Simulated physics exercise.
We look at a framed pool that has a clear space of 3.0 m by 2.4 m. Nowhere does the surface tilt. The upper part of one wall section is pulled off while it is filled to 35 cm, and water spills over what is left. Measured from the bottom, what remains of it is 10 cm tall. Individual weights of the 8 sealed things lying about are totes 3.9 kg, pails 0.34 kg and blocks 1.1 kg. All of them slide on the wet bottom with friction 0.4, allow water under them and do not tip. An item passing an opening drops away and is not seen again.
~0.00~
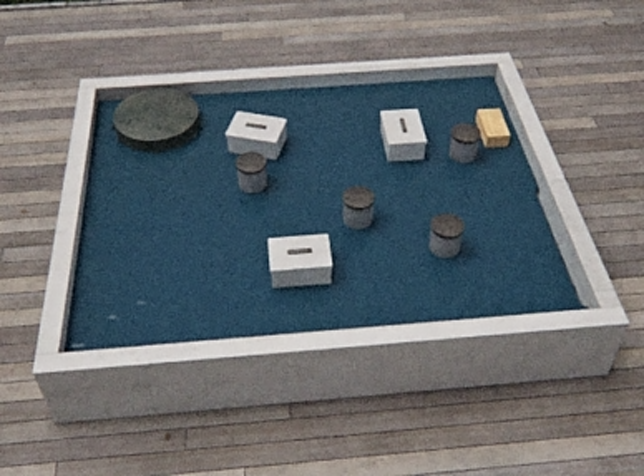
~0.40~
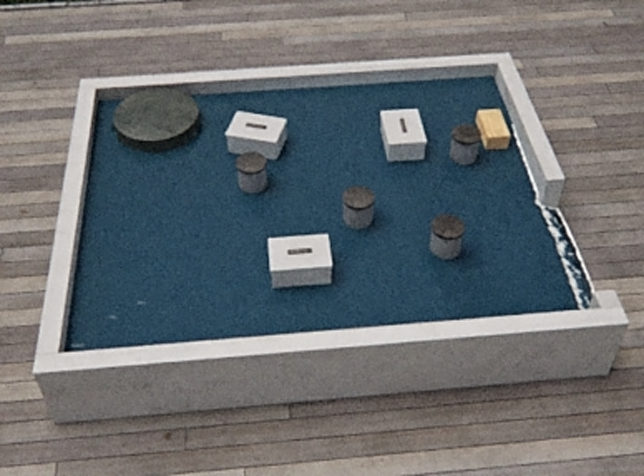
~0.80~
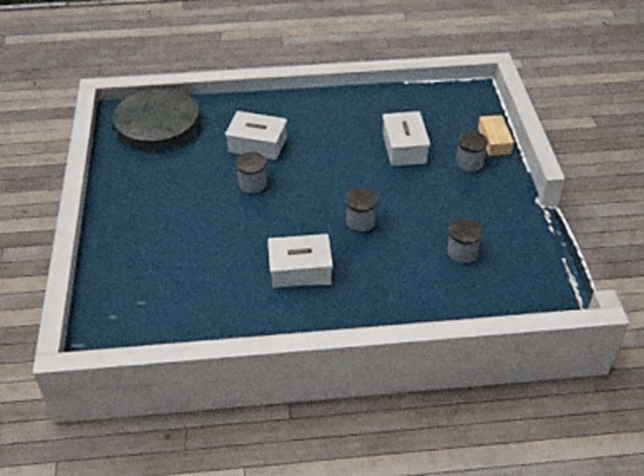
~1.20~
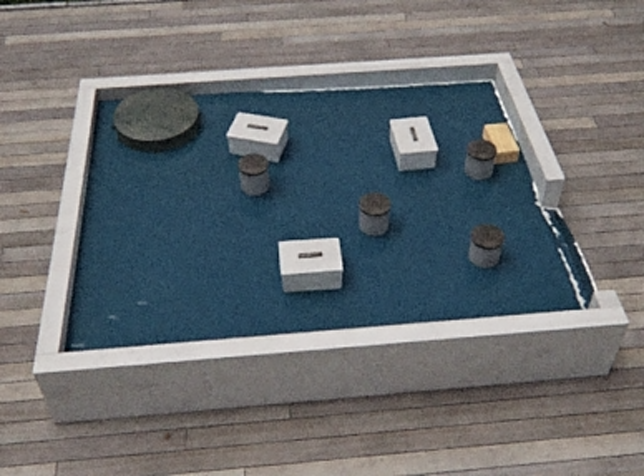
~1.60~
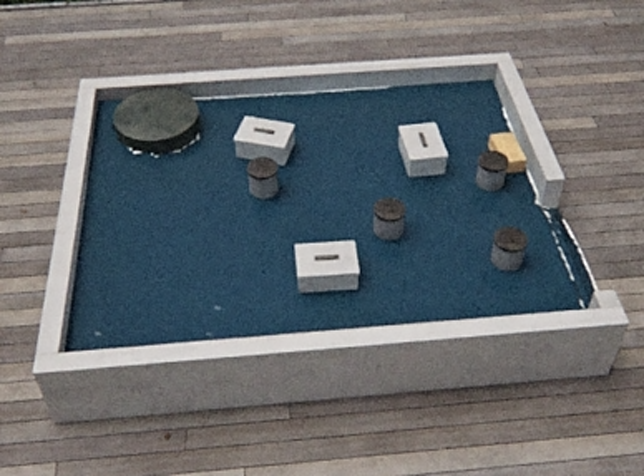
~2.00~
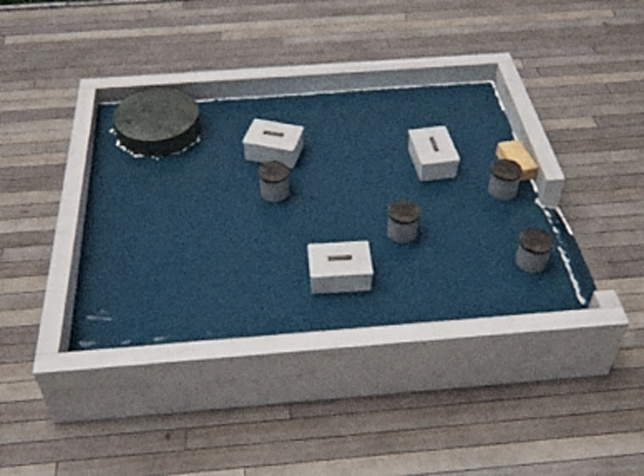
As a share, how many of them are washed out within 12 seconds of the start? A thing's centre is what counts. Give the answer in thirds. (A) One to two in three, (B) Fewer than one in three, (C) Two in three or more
C, two in three or more.
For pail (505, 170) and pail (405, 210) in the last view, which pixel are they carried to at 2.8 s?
(553, 194) and (434, 212), roughly.
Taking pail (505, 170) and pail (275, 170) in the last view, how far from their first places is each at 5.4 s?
In order, gone out for the first and 40 cm for the second.
After 2.8 s 1 of 8 are out; 7 afloat.
After 5.4 s 3 of 8 are out; 5 afloat.
After 8.0 s 5 of 8 are out; 3 afloat.
After 12.0 s 6 of 8 are out; 2 afloat.
